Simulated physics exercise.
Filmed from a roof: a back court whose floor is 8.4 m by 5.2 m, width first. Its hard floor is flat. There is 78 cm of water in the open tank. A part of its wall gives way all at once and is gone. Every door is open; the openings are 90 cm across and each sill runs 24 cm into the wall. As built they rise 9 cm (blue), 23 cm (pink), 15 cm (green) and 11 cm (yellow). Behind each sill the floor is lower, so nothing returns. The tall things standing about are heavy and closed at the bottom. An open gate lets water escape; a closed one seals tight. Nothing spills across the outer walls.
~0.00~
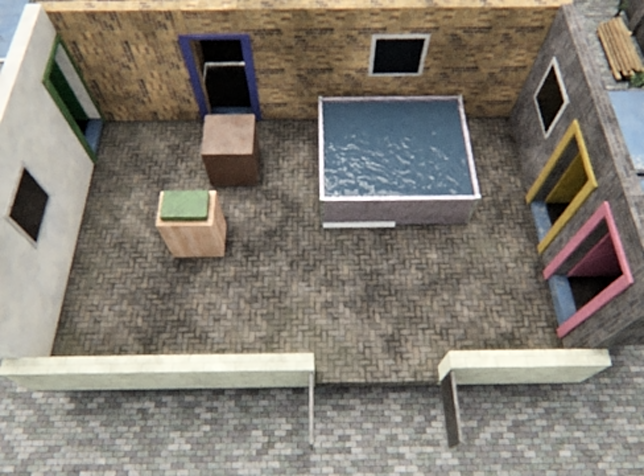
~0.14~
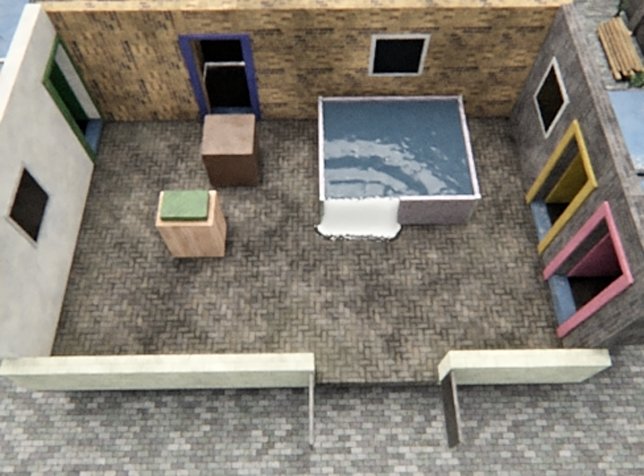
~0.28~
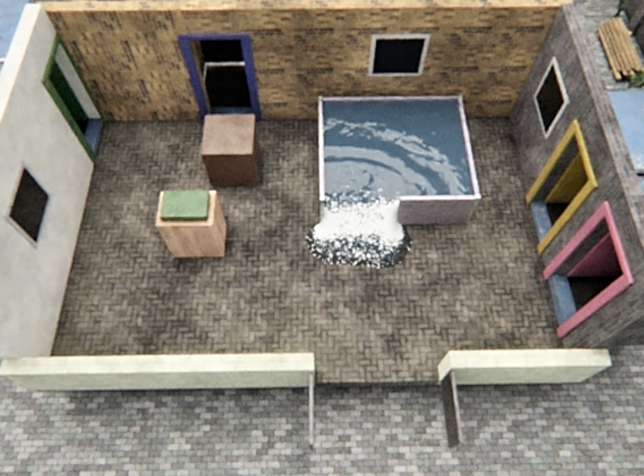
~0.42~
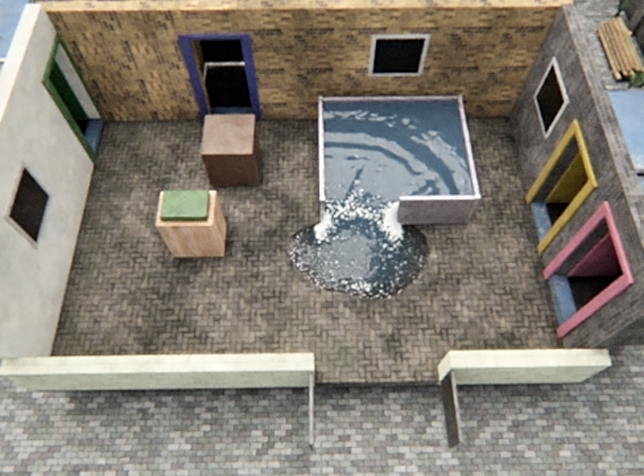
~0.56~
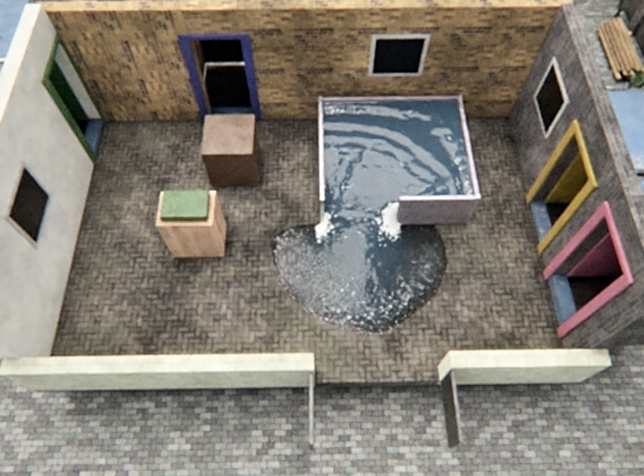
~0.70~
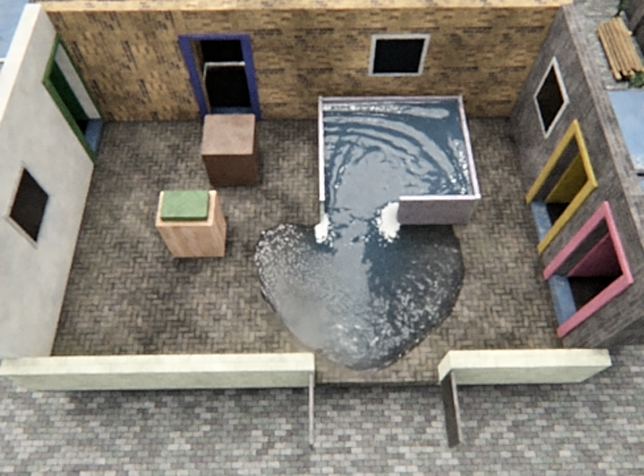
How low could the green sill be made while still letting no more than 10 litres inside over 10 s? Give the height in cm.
Close to 11 cm is just enough.
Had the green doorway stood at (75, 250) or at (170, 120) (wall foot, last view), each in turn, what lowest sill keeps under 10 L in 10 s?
About 8.5 and 10.0 cm.
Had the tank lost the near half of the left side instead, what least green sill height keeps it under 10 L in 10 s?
Then roughly 25 cm.
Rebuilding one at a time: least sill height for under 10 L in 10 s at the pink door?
About 7.5 cm at pink.
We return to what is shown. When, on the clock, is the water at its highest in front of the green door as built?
At about 8.0 s.
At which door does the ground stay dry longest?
It is the blue one.
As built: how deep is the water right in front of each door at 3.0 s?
In cm: Blue 0, pink 9, green 0, yellow 1.
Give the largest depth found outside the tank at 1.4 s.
Roughly 46 cm.
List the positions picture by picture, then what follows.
In the first picture, still water, 78 cm deep, in the open tank at (394, 148); the green door at (80, 106) is dry.
In the second picture, the gap is at (360, 213), the front 0.3 m out at (381, 238); the back of the open tank holds 78 cm.
In the third picture, the gap is at (360, 215), the front 0.8 m out at (373, 262); the back of the open tank holds 78 cm.
In the fourth picture, water pours out at (360, 216) and has run 1.4 m, to (371, 294); about 10 cm deep outside, 78 cm at the back.
In the fifth picture, the front is at (355, 327), 2.0 m from the gap at (360, 216); 4.5 m2 of floor is wet, 77 cm left at the back.
In the sixth picture, the front is at a hidden place, 2.7 m from the gap at (360, 216); 6.6 m2 of floor is wet, 70 cm left at the back; 4.3 m in a straight line remain to the green door at (80, 106).
After 1.4 s water covers 30 % of the floor, deepest (46 cm) near (344, 230); it has not reached the green door.
After 3.0 s water covers 45 % of the floor, deepest (34 cm) near (47, 371); it has not reached the green door.
After 10.0 s water covers 95 % of the floor, deepest (14 cm) near (340, 123); 12 cm at the green door, 0 litres in over its 15 cm sill.
At the green door as built, the water arrived by 4.2 s and peaked near 13 cm at 7.8 s.
With a sill of 9 cm, 24 litres would have come in within the 10 s; with 12.5 cm, 3 litres. So under 10 litres takes about 11 cm.
